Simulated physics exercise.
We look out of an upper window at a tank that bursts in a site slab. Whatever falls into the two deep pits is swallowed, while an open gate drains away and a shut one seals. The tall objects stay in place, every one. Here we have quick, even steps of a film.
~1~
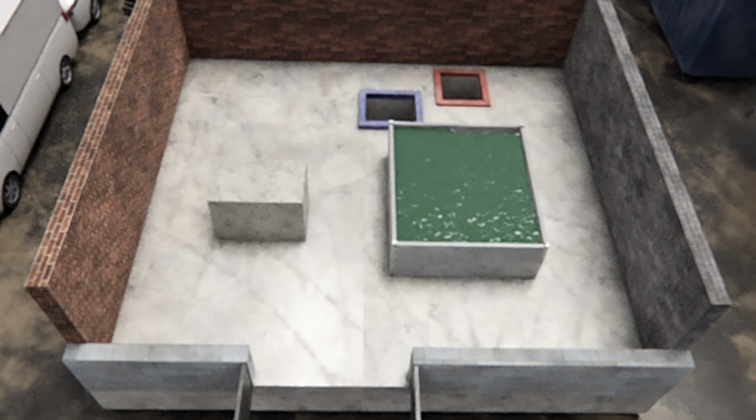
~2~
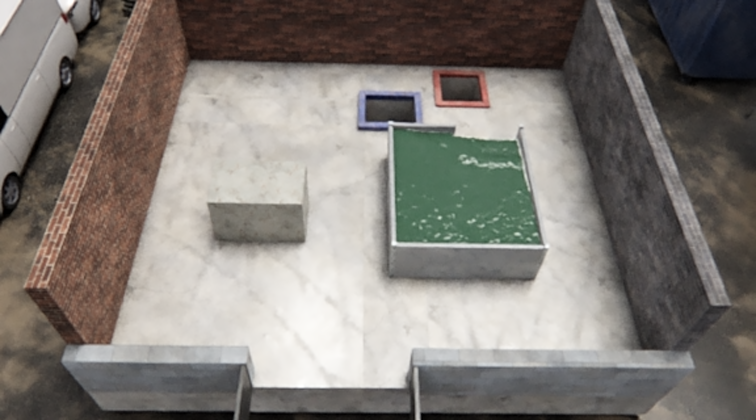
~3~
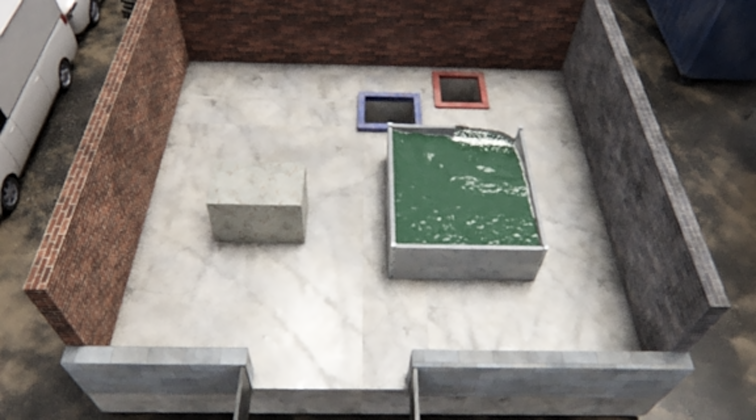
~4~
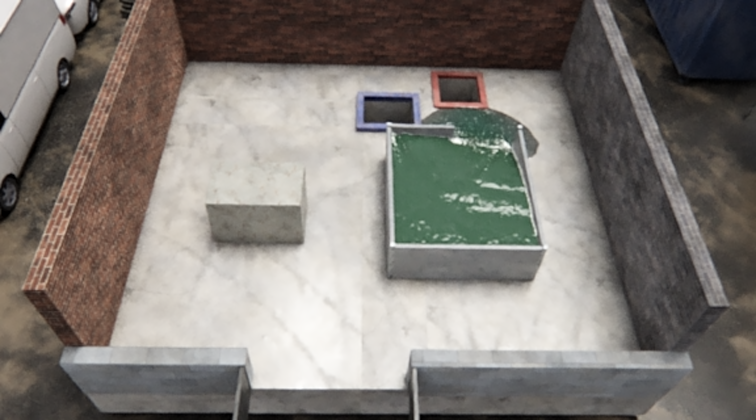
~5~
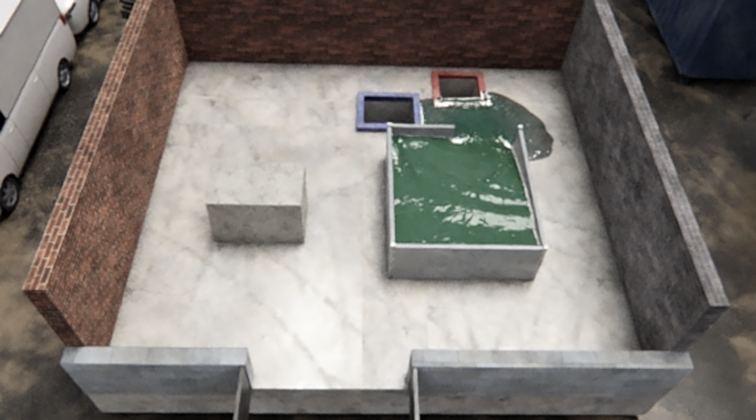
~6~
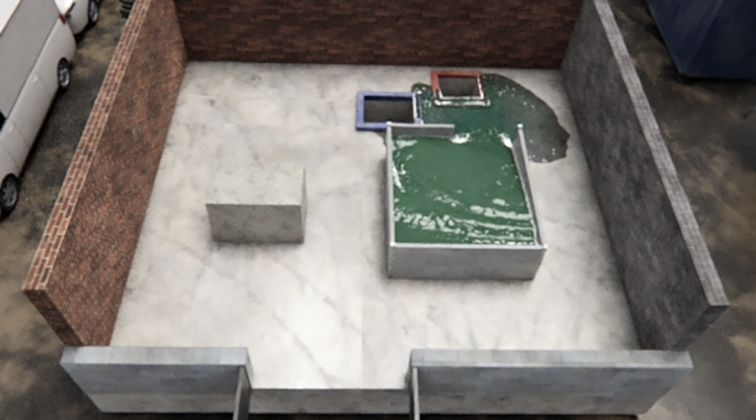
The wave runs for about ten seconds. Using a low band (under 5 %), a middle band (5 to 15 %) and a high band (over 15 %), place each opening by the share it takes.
The gate is in the low band; the red pit is in the high band; the blue pit is in the low band.
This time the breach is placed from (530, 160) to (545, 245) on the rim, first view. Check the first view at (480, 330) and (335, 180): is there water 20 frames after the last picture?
Soaked, then unsoaked.
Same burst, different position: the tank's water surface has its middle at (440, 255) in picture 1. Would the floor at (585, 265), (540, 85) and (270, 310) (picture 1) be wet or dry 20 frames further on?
Spot 1 unwetted, spot 2 wetted, and spot 3 unwetted.
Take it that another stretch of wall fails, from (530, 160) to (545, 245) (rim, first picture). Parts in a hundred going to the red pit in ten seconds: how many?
Near 14 per cent for red.
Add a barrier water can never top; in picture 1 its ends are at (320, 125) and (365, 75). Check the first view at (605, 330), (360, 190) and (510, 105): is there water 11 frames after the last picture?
Running through them in order, the first comes out free from flooding, the second free from flooding and the last taken by the flood.
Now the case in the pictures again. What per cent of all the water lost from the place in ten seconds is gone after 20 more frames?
Estimate: 50 %.
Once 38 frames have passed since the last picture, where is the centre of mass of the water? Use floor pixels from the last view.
The water's centre sits above (449, 169).
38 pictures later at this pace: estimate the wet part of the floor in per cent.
That comes to about 50 per cent.
A moment on, water covers 15 % of the floor; the gate 0 %, the red pit 6 %, the blue pit 0 %.
Next, water covers 20 % of the floor; the gate 0 %, the red pit 12 %, the blue pit 0 %.
Then, water covers 30 % of the floor; the gate 0 %, the red pit 21 %, the blue pit 0 %.
Later, water covers 50 % of the floor; the gate 0 %, the red pit 32 %, the blue pit 0 %.
In the end, water covers 85 % of the floor; the gate 0 %, the red pit 40 %, the blue pit 0 %.
